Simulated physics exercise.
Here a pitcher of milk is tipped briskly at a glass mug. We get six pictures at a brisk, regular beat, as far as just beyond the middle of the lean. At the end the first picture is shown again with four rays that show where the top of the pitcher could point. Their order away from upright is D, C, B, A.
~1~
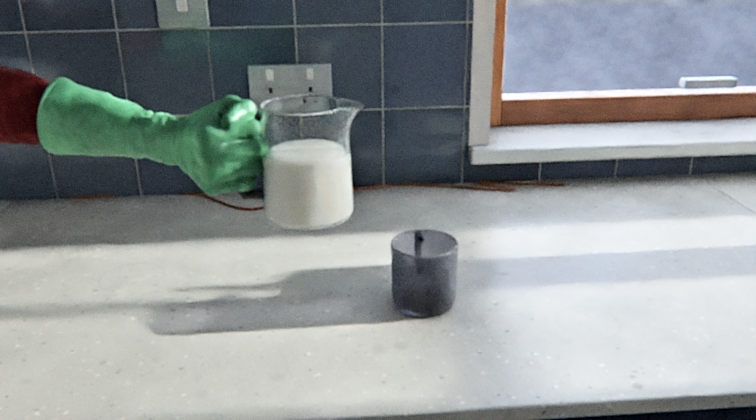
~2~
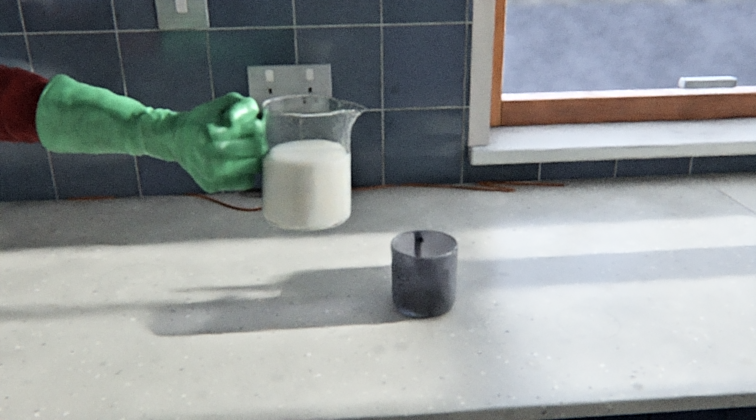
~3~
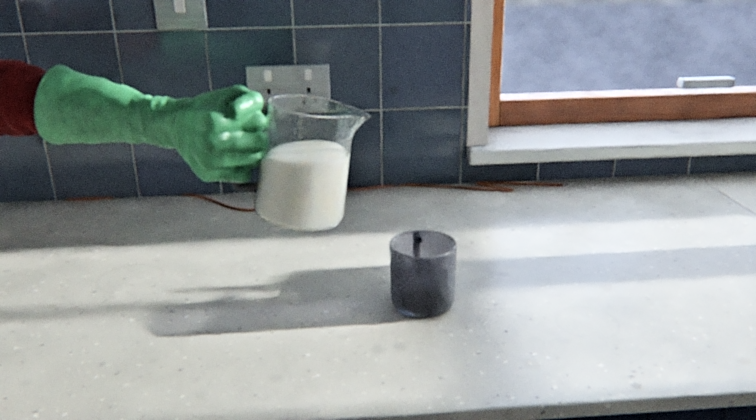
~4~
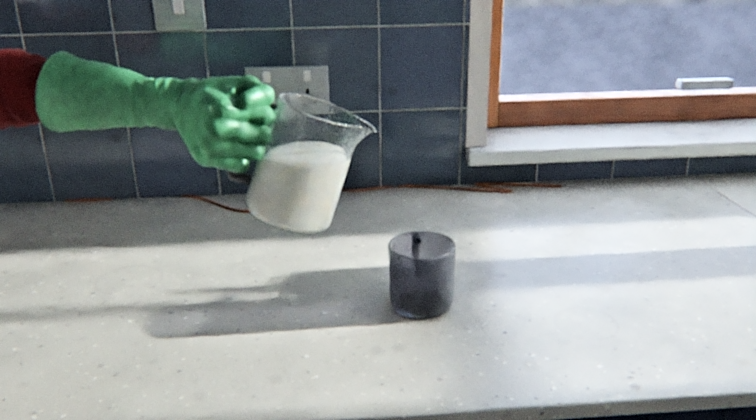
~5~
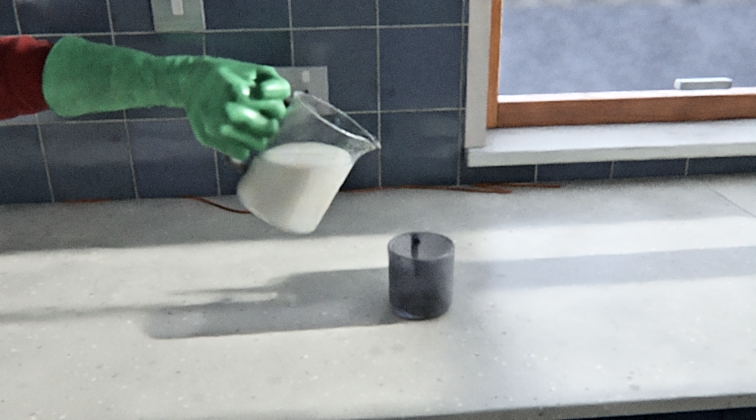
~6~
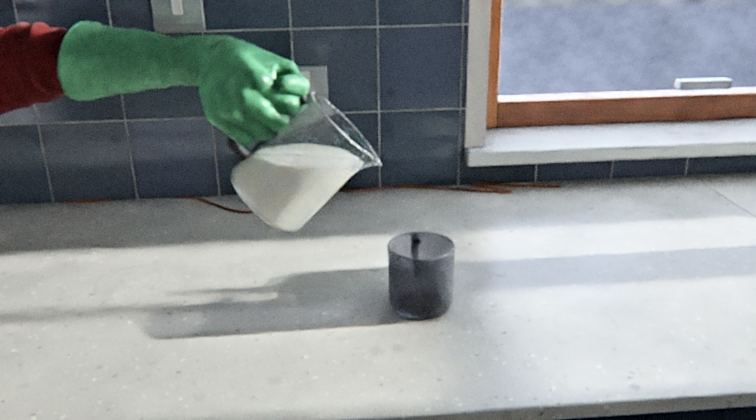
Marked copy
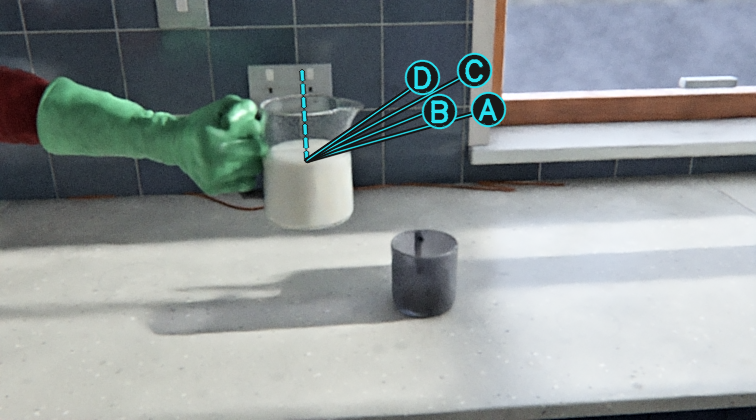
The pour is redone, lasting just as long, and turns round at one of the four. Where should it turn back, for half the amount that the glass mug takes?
Best: B.
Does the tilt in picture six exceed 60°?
No, it does not.
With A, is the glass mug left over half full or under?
Over.
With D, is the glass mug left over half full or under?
Under half.
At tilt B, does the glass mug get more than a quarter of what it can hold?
Yes.
In cyan, A at (471, 114); B at (422, 114); C at (459, 78); D at (409, 89).
With A, the glass mug ends with about 69 % of what it can hold.
With B, the glass mug ends with about 48 % of what it can hold.
With C, the glass mug ends with about 30 % of what it can hold.
With D, the glass mug ends with about 15 % of what it can hold.
